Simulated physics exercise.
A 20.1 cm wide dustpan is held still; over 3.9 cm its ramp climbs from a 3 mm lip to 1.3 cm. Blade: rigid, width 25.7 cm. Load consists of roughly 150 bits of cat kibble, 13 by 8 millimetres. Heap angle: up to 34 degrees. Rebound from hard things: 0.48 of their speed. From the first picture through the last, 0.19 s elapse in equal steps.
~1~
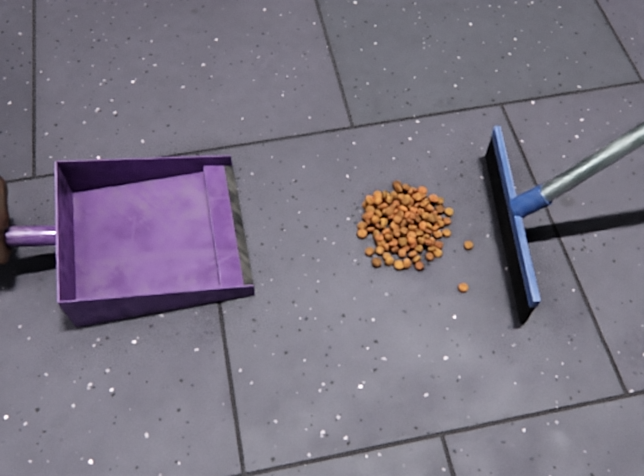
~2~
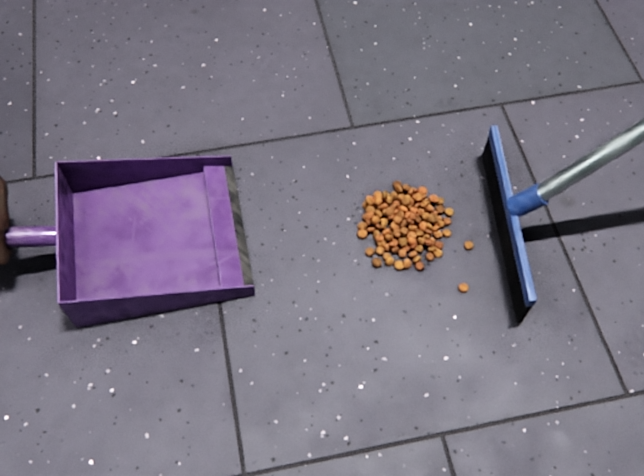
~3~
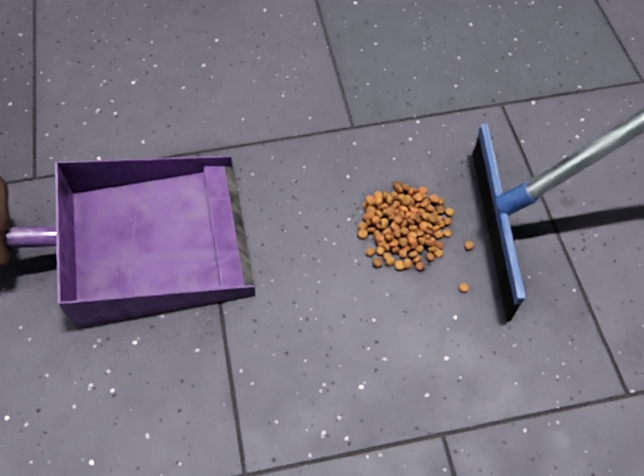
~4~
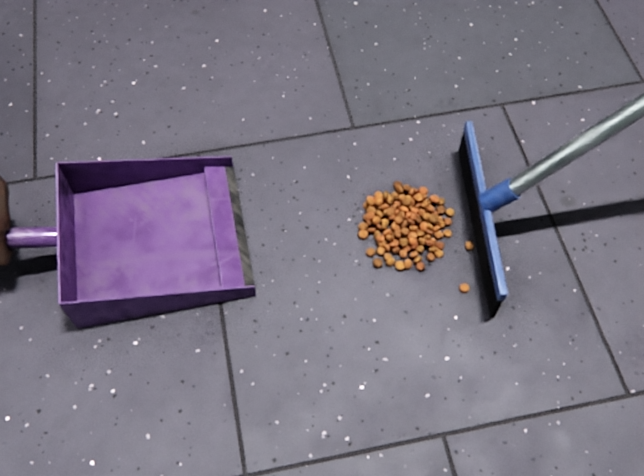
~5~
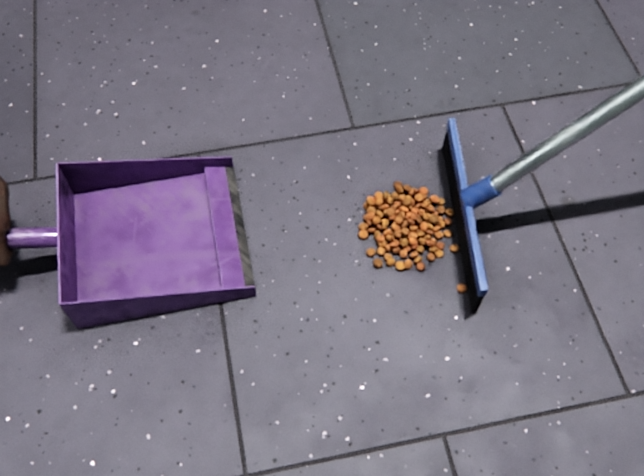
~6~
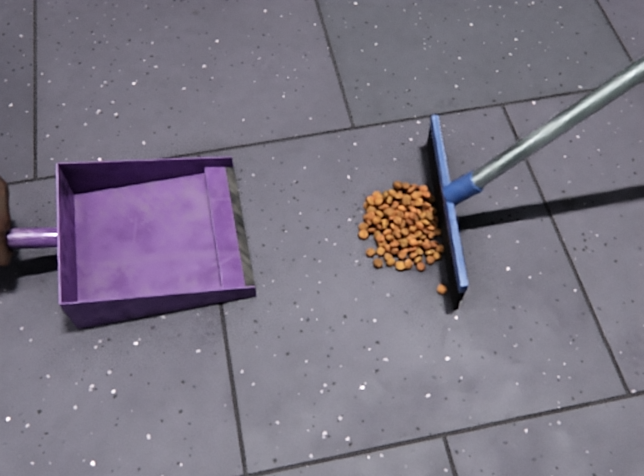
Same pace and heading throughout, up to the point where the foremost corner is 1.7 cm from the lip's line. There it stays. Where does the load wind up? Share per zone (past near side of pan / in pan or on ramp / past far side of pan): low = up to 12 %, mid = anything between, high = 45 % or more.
Near side - low, pan - mid, far side - mid.
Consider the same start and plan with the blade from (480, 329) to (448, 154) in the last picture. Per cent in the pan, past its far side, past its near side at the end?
Per cent by place - pan 0, far side 0, near side 25.
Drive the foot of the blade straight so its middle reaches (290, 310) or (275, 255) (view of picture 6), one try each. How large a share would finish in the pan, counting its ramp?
Around 5 per cent, and around 20 per cent.
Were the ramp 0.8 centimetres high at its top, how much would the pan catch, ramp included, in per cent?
About 30 %.
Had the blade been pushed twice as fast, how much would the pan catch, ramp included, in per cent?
Then about 45 per cent.
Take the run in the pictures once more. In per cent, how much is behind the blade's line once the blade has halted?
My guess is close to 5 per cent.
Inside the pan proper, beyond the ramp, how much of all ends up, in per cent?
Around 5 in a hundred.
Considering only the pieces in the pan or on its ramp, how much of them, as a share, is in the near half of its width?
About 40 percent of it.
Then, 0.21 s after the last picture, middle of the blade 15 cm from the lip; 0 % over the lip, far side 0 %, near side 5 %.
Then, 0.35 s after the last picture, middle of the blade 7 cm from the lip; 0 % over the lip, far side 10 %, near side 5 %.
Then, 0.62 s after the last picture, middle of the blade 4 cm from the lip; 25 % over the lip, far side 20 %, near side 5 %.
In the end, near side 5 %, pan 25 %, far side 20 %, in front of the lip or behind the blade 50 %.
